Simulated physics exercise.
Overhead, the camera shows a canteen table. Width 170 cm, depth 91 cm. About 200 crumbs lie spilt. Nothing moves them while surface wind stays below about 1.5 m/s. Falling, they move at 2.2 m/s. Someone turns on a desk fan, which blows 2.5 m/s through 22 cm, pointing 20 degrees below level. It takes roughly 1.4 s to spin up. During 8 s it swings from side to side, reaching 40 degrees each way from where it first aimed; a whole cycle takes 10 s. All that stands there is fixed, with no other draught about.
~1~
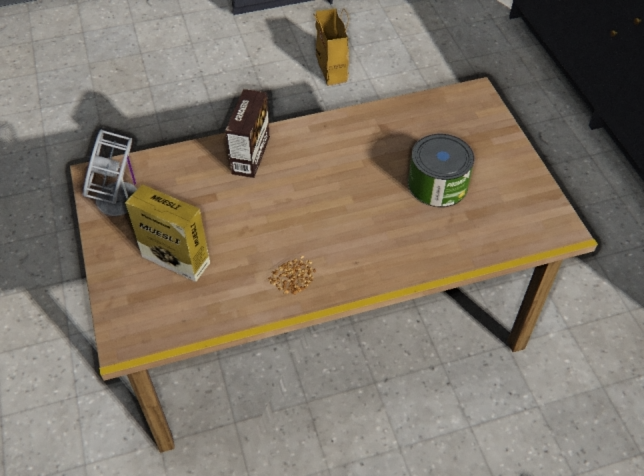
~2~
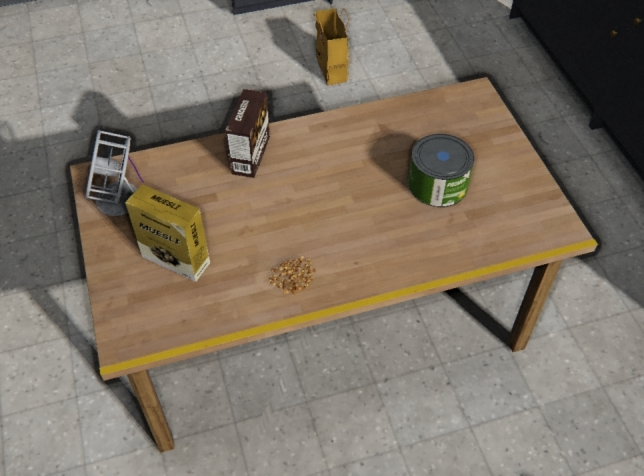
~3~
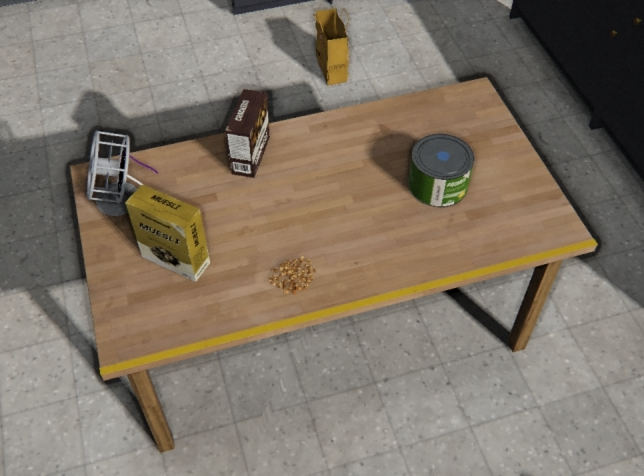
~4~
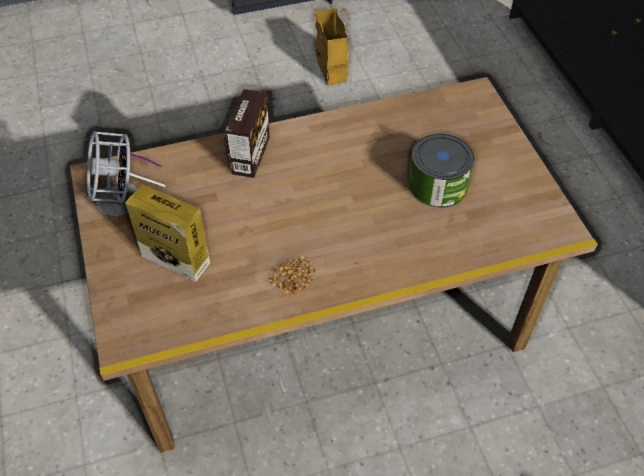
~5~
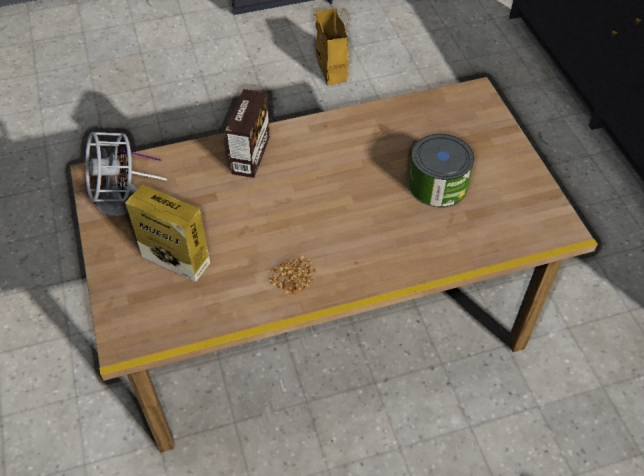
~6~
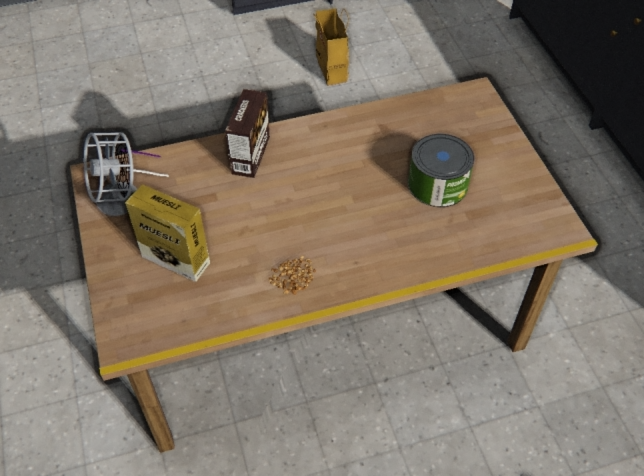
A small desk fan at the left end of a wooden table slowly turned its head towards the back, while the spilt crumbs, the cartons and the green tin all stayed still.
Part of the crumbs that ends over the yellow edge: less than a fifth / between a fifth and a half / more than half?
Above half.
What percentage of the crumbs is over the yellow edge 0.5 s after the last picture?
Roughly 0 per cent.
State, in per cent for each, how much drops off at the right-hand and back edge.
0 % right-hand, 0 % back.
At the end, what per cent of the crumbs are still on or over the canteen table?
Roughly 5 in a hundred.
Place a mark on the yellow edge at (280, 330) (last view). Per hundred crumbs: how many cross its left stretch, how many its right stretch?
0 % left and 90 % right.
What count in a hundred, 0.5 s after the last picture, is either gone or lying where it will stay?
Roughly 0 % of them.
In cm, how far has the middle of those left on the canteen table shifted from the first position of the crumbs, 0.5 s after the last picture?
Roughly 0 centimetres.
Then, 0.5 s after the last picture, 0 % are over the yellow edge; the middle of those left on the top is near (293, 273); 0 % are gone or lie where they will stay.
Then, 1.5 s after the last picture, 0 % are over the yellow edge; the middle of those left on the top is near (295, 282); 0 % are gone or lie where they will stay.
Then, 3.3 s after the last picture, 0 % are over the yellow edge; the middle of those left on the top is near (295, 282); 0 % are gone or lie where they will stay.
Then, 6.9 s after the last picture, at the end, 93 % are over the yellow edge.
